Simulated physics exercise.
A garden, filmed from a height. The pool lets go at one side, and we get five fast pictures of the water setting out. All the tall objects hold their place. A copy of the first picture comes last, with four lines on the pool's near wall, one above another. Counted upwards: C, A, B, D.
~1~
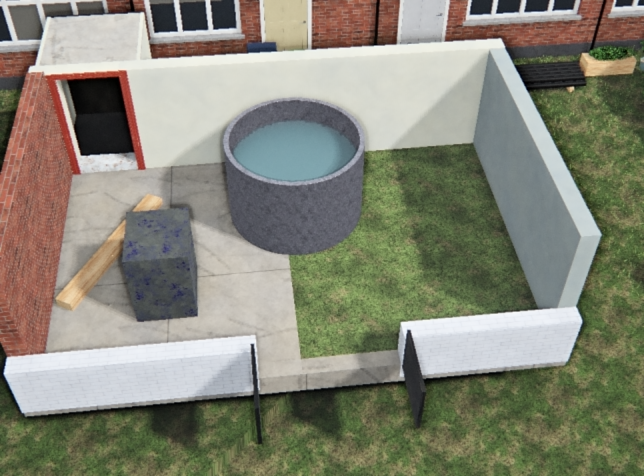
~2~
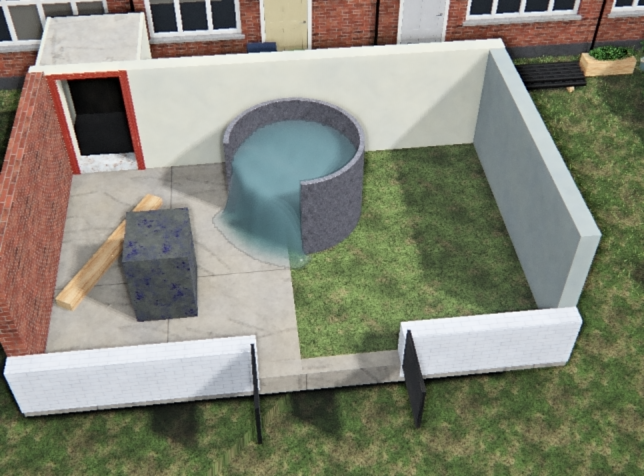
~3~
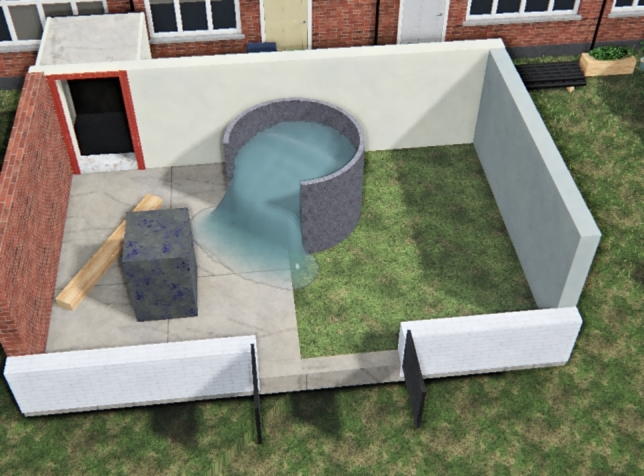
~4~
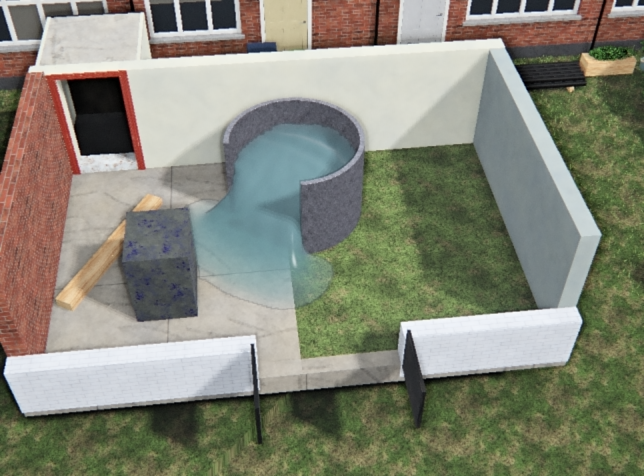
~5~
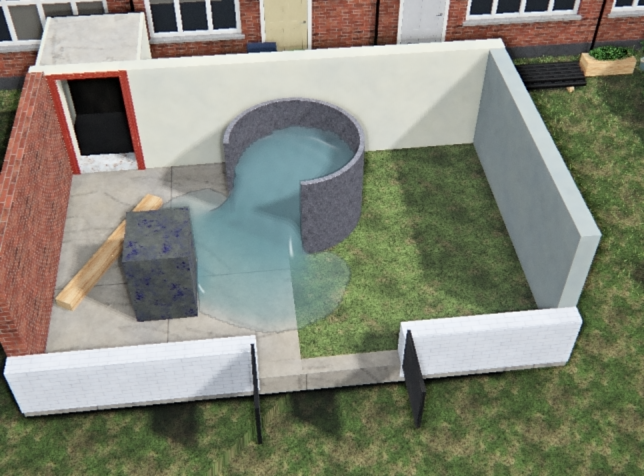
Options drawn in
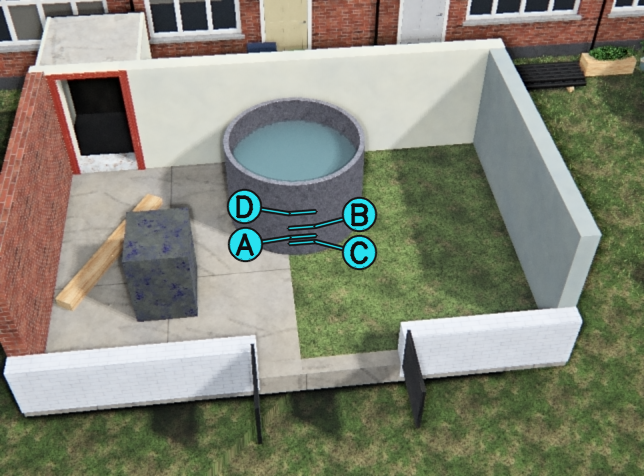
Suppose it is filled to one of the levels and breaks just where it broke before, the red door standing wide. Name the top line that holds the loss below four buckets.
Choose D.
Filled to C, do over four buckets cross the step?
No, not at all.
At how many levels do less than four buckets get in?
All four.
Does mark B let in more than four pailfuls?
No, not at all.
On the marked copy, A at (302, 236); B at (302, 227); C at (302, 242); D at (302, 212); from the bottom up C, A, B, D.
For mark A, nothing gets over.
For mark B, nothing gets over.
For mark C, nothing gets over.
For mark D, a bucket or two gets in.
